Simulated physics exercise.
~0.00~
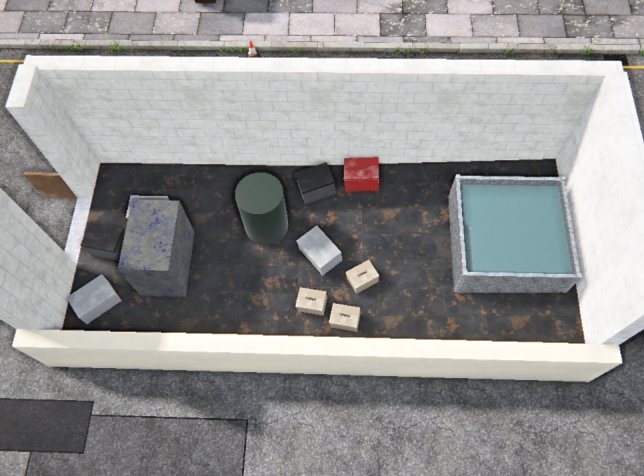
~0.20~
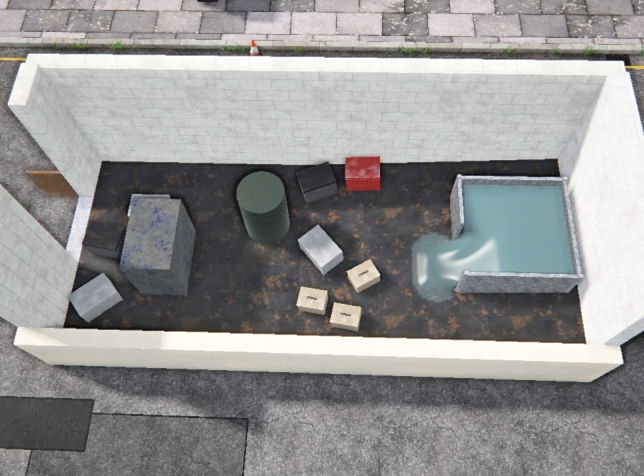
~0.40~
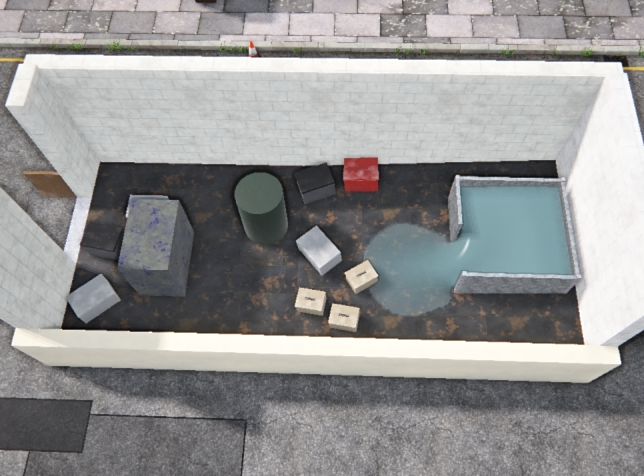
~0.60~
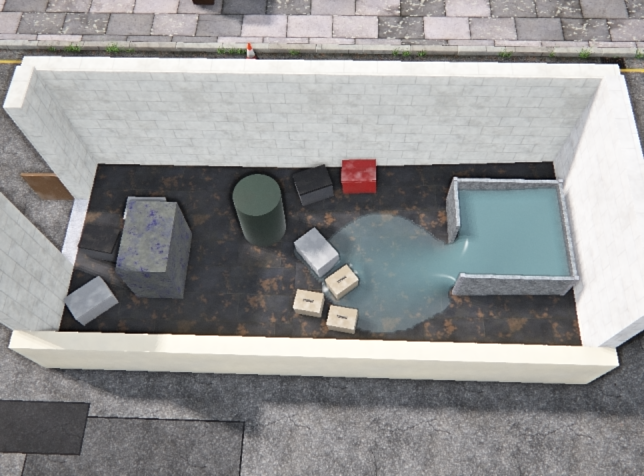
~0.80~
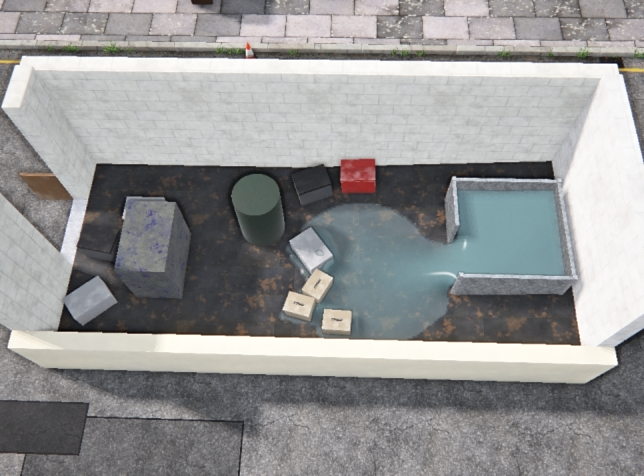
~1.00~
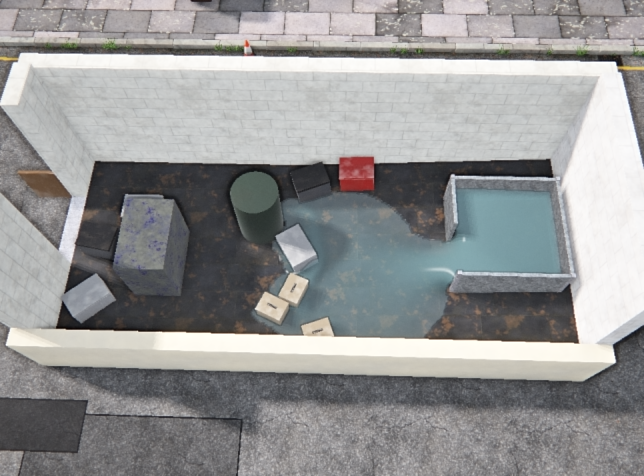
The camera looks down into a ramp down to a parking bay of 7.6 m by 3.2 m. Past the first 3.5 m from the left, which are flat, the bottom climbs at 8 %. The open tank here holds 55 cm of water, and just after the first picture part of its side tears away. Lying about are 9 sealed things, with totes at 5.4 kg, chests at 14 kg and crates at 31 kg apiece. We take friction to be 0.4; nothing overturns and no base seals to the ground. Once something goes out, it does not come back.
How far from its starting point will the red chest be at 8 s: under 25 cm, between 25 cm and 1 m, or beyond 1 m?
My guess is it stays about where it was.
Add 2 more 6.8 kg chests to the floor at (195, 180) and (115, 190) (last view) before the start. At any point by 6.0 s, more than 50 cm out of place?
Beyond, then within.
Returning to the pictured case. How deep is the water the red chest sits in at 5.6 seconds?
I'd put it at about 1 cm.
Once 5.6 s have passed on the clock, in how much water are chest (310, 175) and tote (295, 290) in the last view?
Depth approx. 5 cm / 10 cm.
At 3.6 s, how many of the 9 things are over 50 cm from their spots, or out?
I make it 6.
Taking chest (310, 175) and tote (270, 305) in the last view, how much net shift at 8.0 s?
The first is 10 cm off, the second is gone out.
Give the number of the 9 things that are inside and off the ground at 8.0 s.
By my count, 3.
After 1.6 s the red chest is near (358, 167), 0.0 m from its start, aground; 0 of 9 are out; 2 afloat.
After 3.6 s the red chest is near (358, 167), 0.0 m from its start, aground; 0 of 9 are out; 2 afloat.
After 5.6 s the red chest is near (358, 167), 0.0 m from its start, aground; 0 of 9 are out; 3 afloat.
After 8.0 s the red chest is near (359, 167), 0.0 m from its start, aground; 1 of 9 are out; 3 afloat.
